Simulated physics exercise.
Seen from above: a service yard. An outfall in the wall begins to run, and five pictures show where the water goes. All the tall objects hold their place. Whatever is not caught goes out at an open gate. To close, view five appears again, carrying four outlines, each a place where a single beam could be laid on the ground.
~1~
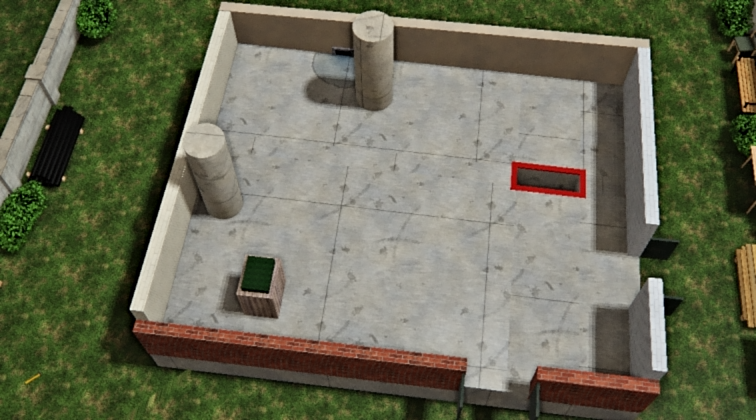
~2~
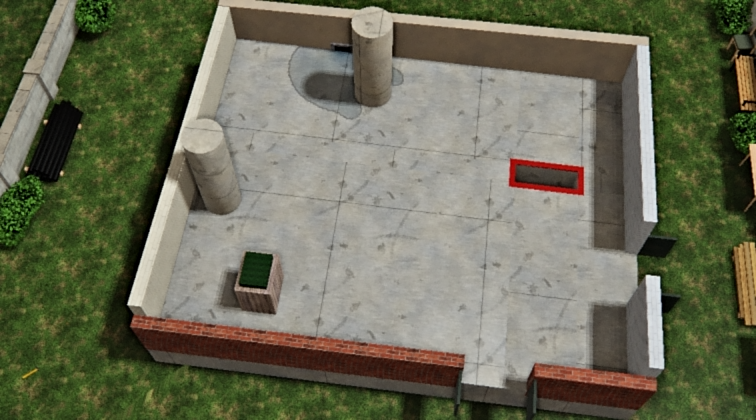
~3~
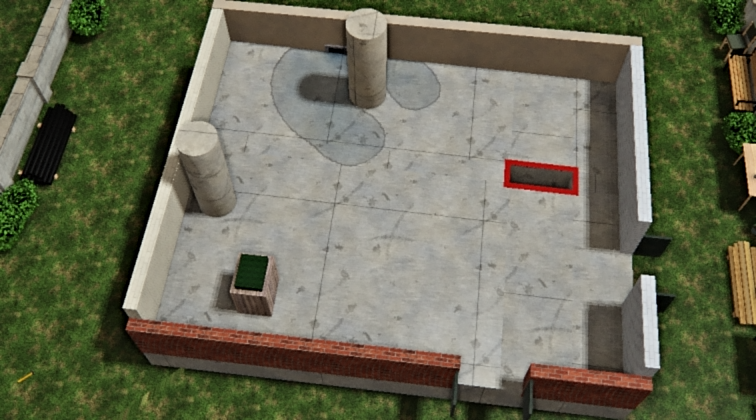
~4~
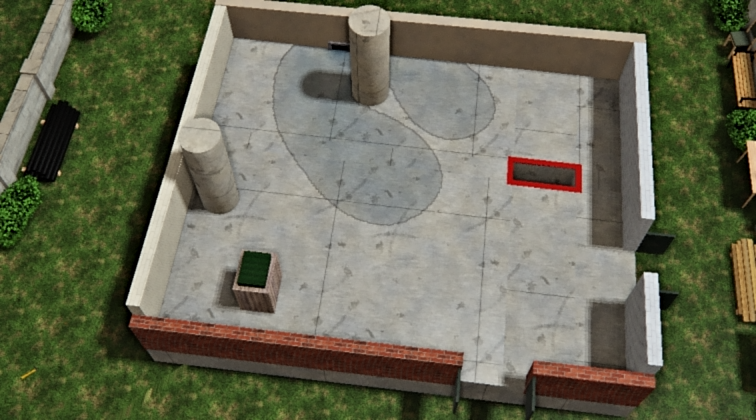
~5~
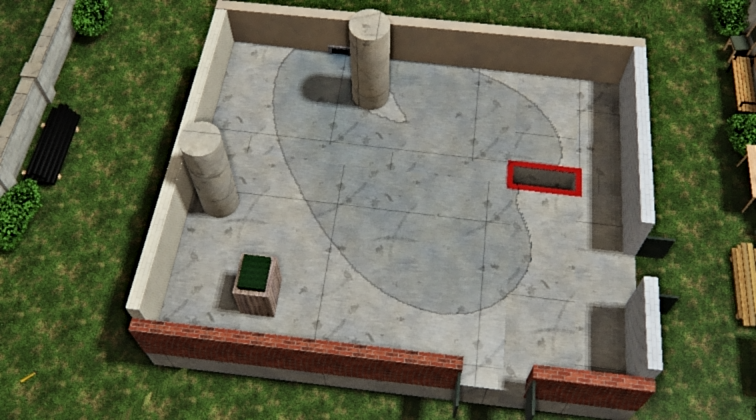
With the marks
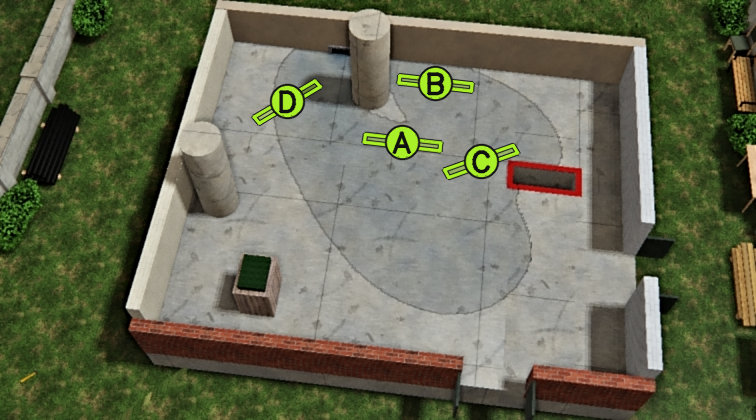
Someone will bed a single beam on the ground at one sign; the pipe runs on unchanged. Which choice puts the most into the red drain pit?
Best: A.
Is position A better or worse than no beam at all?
Better.
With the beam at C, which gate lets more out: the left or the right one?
The right gate.
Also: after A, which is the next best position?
Position D.
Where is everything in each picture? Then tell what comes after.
The first picture shows outfall at (343, 52); red drain pit at (548, 180); open gate at (628, 281); open gate at (497, 378); 2 % of the ground under water, visible out to (314, 67); red drain pit still dry.
In the second picture, 5 % of the ground under water, visible out to (337, 111); red drain pit still dry.
In the third picture, 11 % of the ground under water, visible out to (346, 160); red drain pit still dry.
In the fourth picture, 21 % of the ground under water, visible out to (375, 222); red drain pit still dry.
In the fifth picture, 39 % of the ground under water, visible out to (465, 310); red drain pit taking water.
In lime, A from (364, 138) to (440, 146); B from (399, 79) to (471, 87); C from (446, 173) to (515, 149); D from (256, 120) to (317, 83).
Choosing A, about 22 % of the stream goes into the red drain pit, about 76 % out by the gates.
Choosing B, about 9 % of the stream goes into the red drain pit, about 89 % out by the gates.
Choosing C, about 9 % of the stream goes into the red drain pit, about 90 % out by the gates.
Choosing D, about 16 % of the stream goes into the red drain pit, about 80 % out by the gates.
